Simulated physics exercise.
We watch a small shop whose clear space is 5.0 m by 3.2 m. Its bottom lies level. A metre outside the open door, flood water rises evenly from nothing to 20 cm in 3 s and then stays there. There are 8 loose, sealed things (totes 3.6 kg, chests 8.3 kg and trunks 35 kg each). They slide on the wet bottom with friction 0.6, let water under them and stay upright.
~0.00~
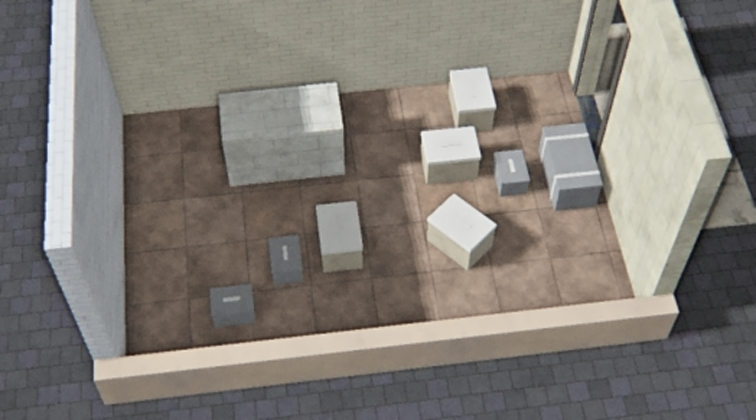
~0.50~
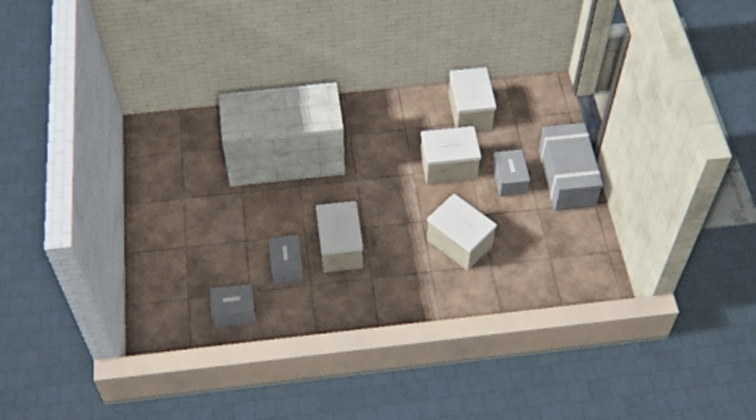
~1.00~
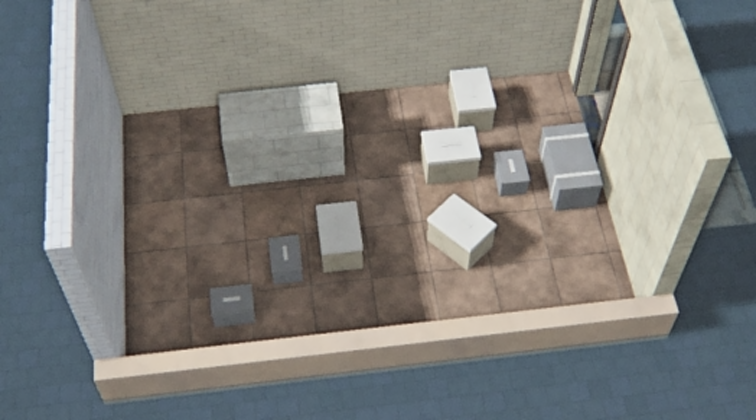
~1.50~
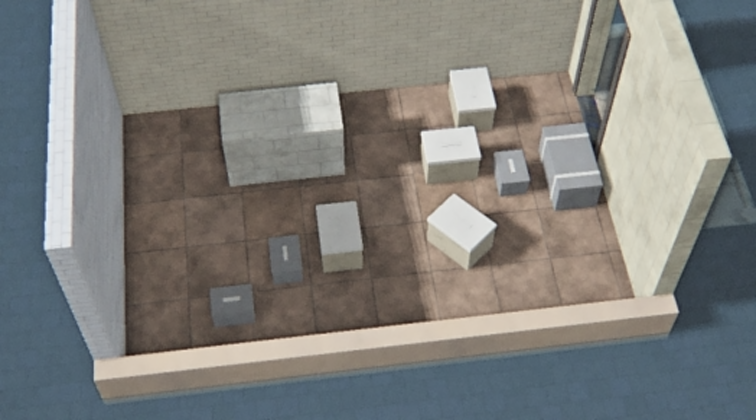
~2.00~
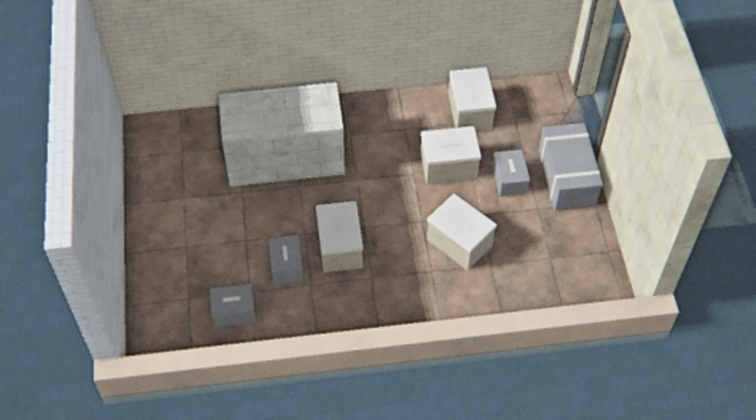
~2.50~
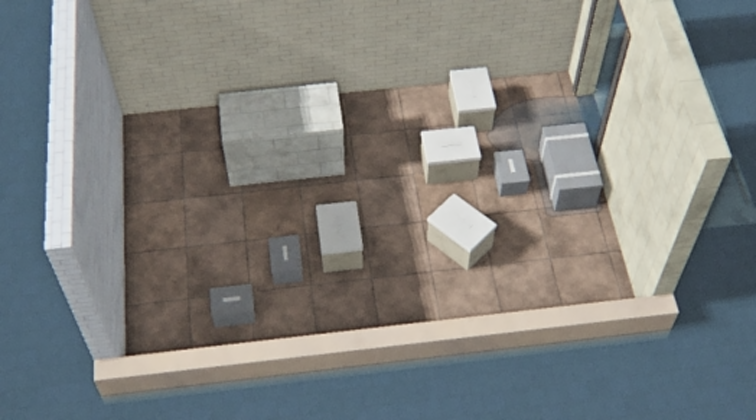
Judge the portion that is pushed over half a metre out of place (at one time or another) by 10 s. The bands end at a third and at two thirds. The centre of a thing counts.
It is one to two thirds.
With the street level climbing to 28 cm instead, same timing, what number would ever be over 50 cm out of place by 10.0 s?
In that case 7 of them.
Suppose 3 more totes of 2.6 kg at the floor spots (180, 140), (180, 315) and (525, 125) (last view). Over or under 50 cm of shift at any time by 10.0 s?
In turn: Over, short of it, more.
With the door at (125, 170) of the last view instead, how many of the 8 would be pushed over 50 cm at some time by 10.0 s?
In that case 3 of them.
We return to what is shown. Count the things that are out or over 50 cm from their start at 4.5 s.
I count 1.
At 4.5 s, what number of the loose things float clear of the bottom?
I count 1.
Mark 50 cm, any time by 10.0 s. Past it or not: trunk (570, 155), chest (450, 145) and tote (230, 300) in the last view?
In turn: Under, more, under.
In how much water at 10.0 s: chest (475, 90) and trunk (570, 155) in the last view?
Roughly 10 and 7 cm.
After 3.5 s 0 of 8 are over 50 cm from their spots; 0 afloat.
After 4.5 s 1 of 8 are over 50 cm from their spots; 1 afloat.
After 7.0 s 2 of 8 are over 50 cm from their spots; 1 afloat.
After 10.0 s 4 of 8 are over 50 cm from their spots, and 4 have been at some point; 7 afloat.
